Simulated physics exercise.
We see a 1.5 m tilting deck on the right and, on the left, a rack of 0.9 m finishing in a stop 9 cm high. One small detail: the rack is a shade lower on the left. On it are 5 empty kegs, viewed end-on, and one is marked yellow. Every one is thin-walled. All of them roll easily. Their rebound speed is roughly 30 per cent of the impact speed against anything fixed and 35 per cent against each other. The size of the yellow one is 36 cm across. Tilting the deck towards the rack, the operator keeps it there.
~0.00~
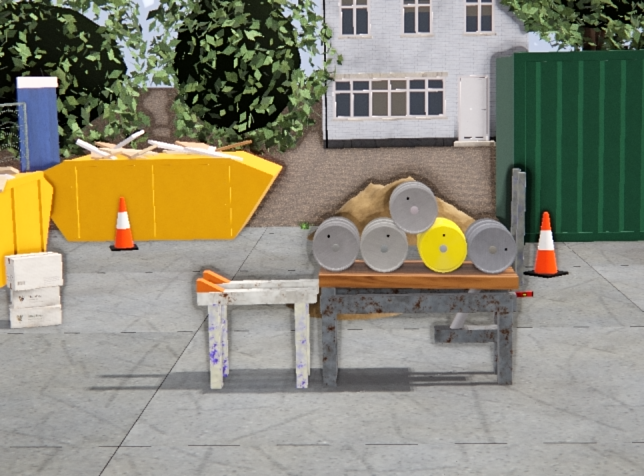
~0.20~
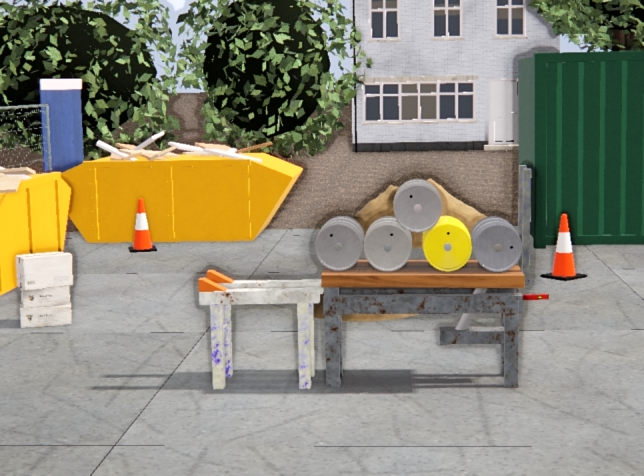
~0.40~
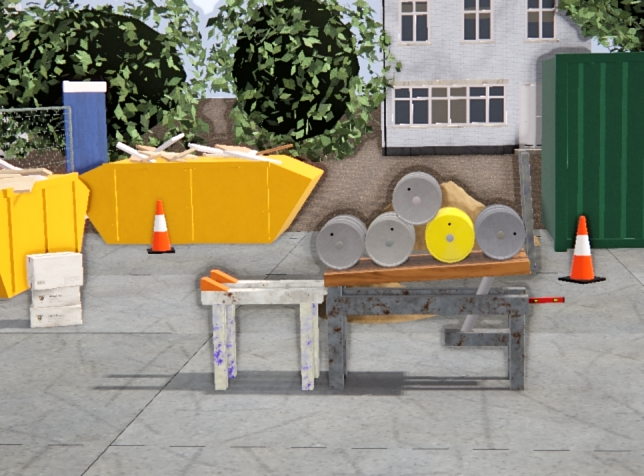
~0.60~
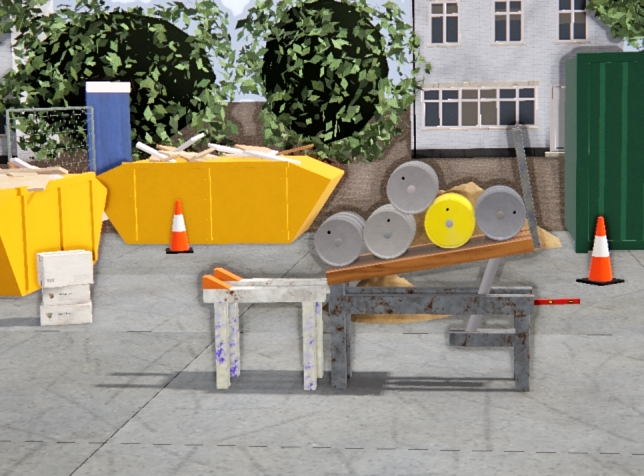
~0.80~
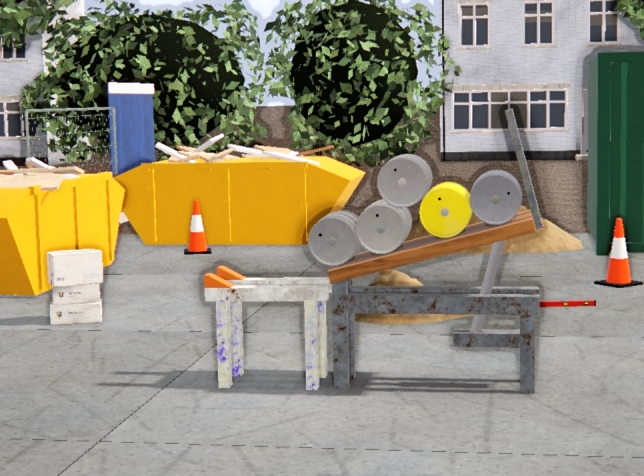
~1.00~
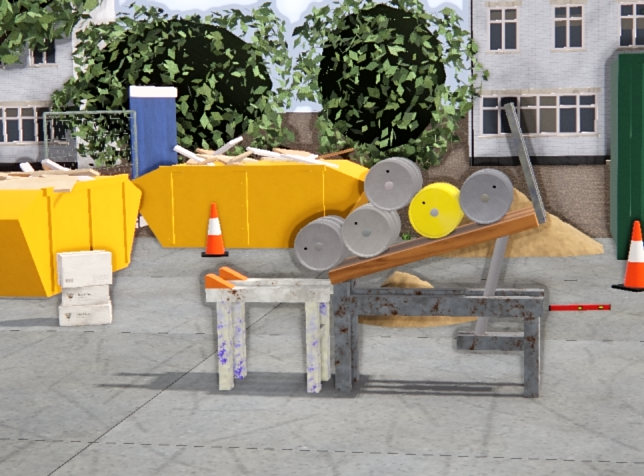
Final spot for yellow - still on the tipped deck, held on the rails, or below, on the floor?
I would say held on the rails.
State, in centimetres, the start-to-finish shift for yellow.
Displacement for yellow: 150.
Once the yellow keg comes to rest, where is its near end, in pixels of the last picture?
(255, 263).
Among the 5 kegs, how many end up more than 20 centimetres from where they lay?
The number is 5.
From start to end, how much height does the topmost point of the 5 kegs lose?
Some 40 centimetres.
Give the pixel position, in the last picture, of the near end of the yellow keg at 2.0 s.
At about (309, 255).
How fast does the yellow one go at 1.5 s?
Speed: Around 1.0 m/s.
By 1.5 s, yellow is on the deck, 40 cm from the hinge, rolling left; 0 past the stop so far.
By 2.0 s, yellow is on the rack, 75 cm from the rack's far end, rolling left; 1 past the stop so far.
Finally (6.2 s), yellow is on the rack, 40 cm from the rack's far end; 3 past the stop so far.
